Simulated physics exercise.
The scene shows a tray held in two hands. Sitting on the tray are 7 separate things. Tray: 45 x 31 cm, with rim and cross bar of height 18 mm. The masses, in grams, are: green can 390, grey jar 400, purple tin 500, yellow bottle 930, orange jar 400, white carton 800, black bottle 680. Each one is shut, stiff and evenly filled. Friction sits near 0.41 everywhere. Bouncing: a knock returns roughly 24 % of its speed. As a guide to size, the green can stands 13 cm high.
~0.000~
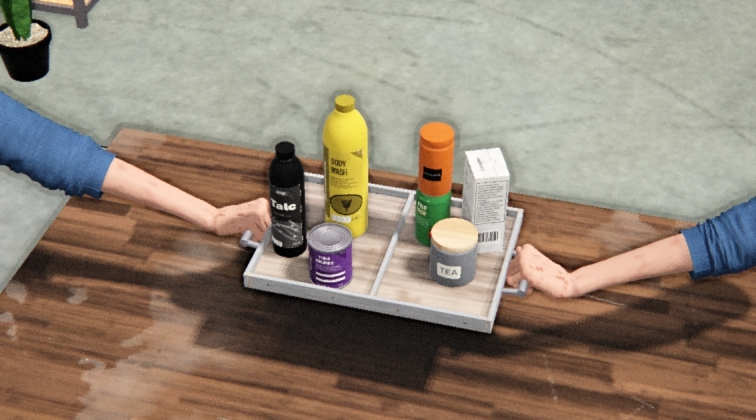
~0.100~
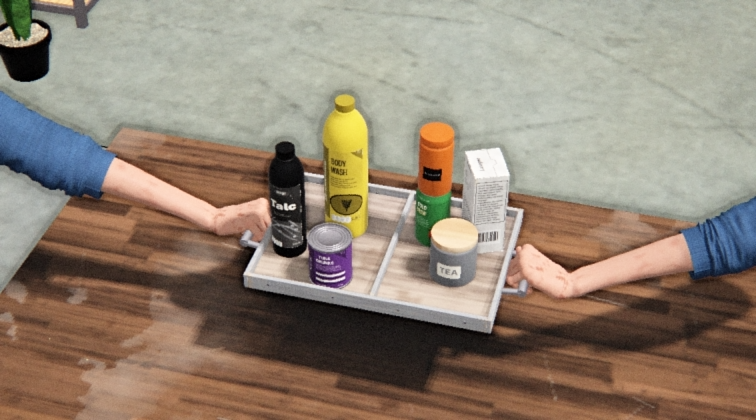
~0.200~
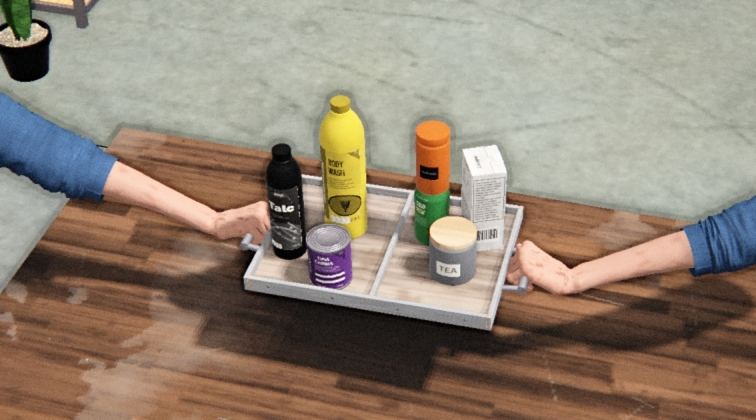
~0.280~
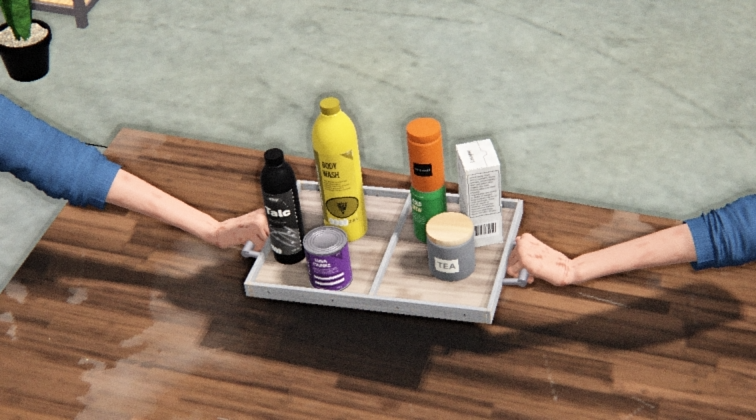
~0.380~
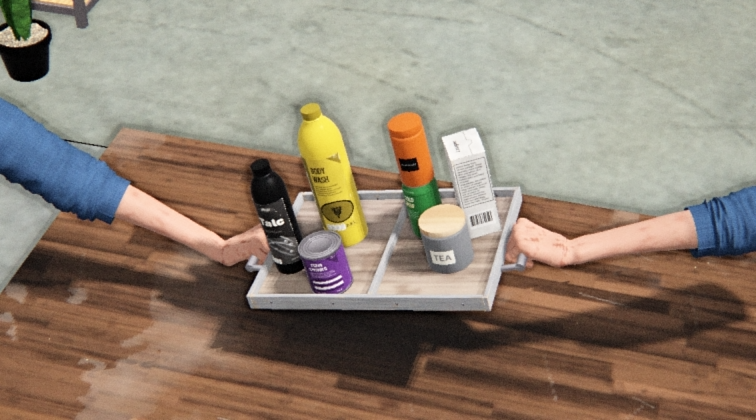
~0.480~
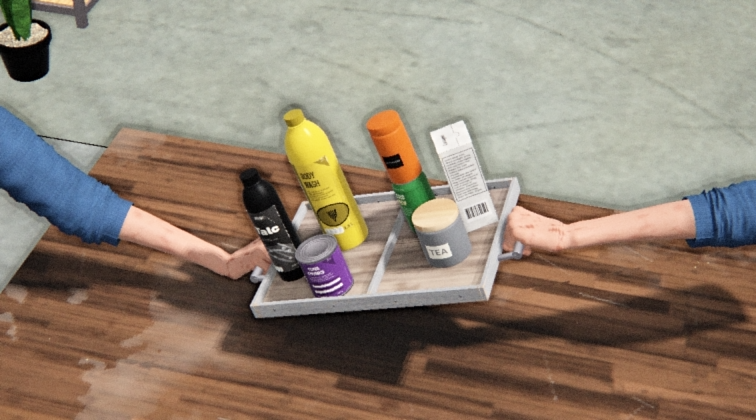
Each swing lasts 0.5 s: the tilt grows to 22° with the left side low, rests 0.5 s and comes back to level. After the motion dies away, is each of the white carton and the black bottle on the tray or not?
White carton: On it; black bottle: Not on it.
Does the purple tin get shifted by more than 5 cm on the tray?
Outcome for the purple tin: In place.
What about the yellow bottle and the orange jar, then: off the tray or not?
Yellow bottle: Out of bounds; orange jar: Out of bounds.
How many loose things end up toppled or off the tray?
Total: 5.
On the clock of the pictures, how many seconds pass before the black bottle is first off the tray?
At around 0.7 seconds on the pictures' clock.
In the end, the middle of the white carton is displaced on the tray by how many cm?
29 cm.
Around 0.88 s, tray tilted 22°, left edge down; yellow bottle, orange jar and black bottle now off the tray; white carton tipped 58° against what carries it near (414, 198); green can on its side.
Around 1.28 s, tray tilted 16°, left edge down; white carton on its side near (351, 221); green can on its side; grey jar shifted 8 cm.
Finally (2.1 s), off the tray, yellow bottle, orange jar and black bottle; on their side or leaning hard on the tray, green can and white carton; not toppled but over 5 cm from the start, grey jar; purple tin still in place (within 5 cm). Final places as that camera would see them, white carton near (333, 225), black bottle near (231, 320).
